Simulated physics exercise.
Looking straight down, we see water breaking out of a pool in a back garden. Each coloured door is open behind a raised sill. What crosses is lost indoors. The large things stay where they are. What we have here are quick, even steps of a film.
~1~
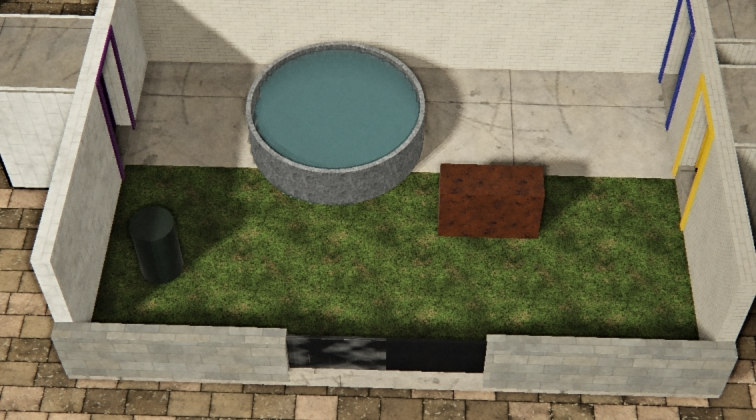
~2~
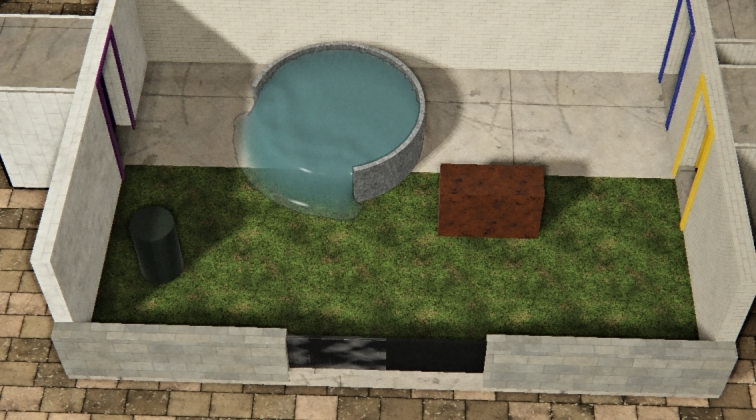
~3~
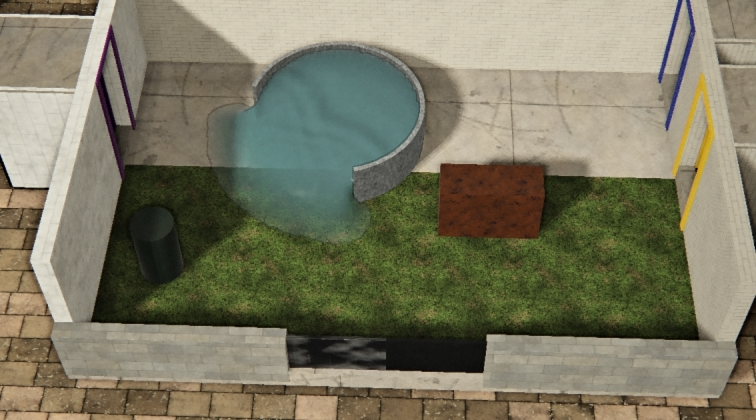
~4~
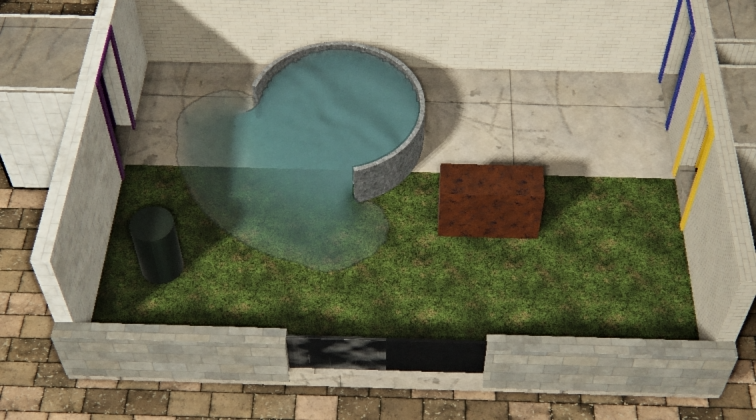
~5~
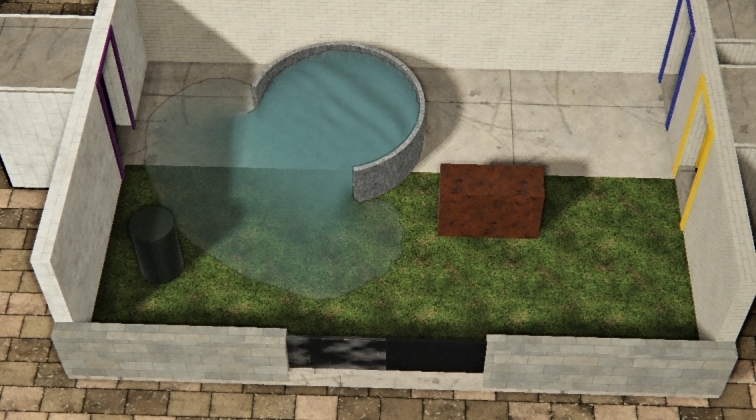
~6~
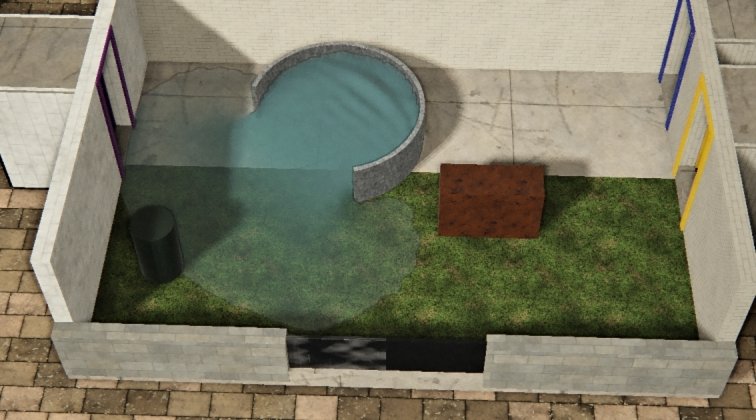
At the start, still water fills a round grey pool in a walled garden with purple, blue and yellow doorways. The pool's front-left side opens, and water pours out over paving and grass. The sheet spreads around the dark cylinder to the left wall, while the rusty-red block stays clear.
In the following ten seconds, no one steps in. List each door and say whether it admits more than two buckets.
I predict the yellow door will remain at two buckets or below; I predict the blue door will remain at two buckets or below; I predict the purple door will overshoot two buckets.
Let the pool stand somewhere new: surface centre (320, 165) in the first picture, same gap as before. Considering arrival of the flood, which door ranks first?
That would be the purple door, I think.
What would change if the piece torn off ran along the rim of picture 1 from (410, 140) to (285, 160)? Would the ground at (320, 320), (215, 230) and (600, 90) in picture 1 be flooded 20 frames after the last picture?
Soaked, soaked, untouched.
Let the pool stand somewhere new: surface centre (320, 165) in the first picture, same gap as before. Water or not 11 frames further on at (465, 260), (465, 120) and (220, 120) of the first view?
Result: Spared; spared; spared.
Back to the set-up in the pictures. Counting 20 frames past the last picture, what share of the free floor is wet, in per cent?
Close to 50 in a hundred, I think.
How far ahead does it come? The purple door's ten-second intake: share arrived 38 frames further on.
Near 100 %, I'd say.
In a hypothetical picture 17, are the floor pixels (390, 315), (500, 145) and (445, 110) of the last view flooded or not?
First spot submerged, second spot spared, third spot spared.
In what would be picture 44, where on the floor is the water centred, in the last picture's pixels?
My pick is pixel (293, 215).
A moment on, water covers 40 % of the floor; the yellow door not reached, the blue door not reached, the purple door over two buckets in.
Next, water covers 45 % of the floor; the yellow door not reached, the blue door not reached, the purple door far over two buckets in.
Then, water covers 50 % of the floor; the yellow door not reached, the blue door not reached, the purple door far over two buckets in.
Later, water covers 65 % of the floor; the yellow door not reached, the blue door not reached, the purple door far over two buckets in.
In the end, water covers 100 % of the floor; the yellow door wet at the sill, nothing in, the blue door wet at the sill, nothing in, the purple door far over two buckets in.
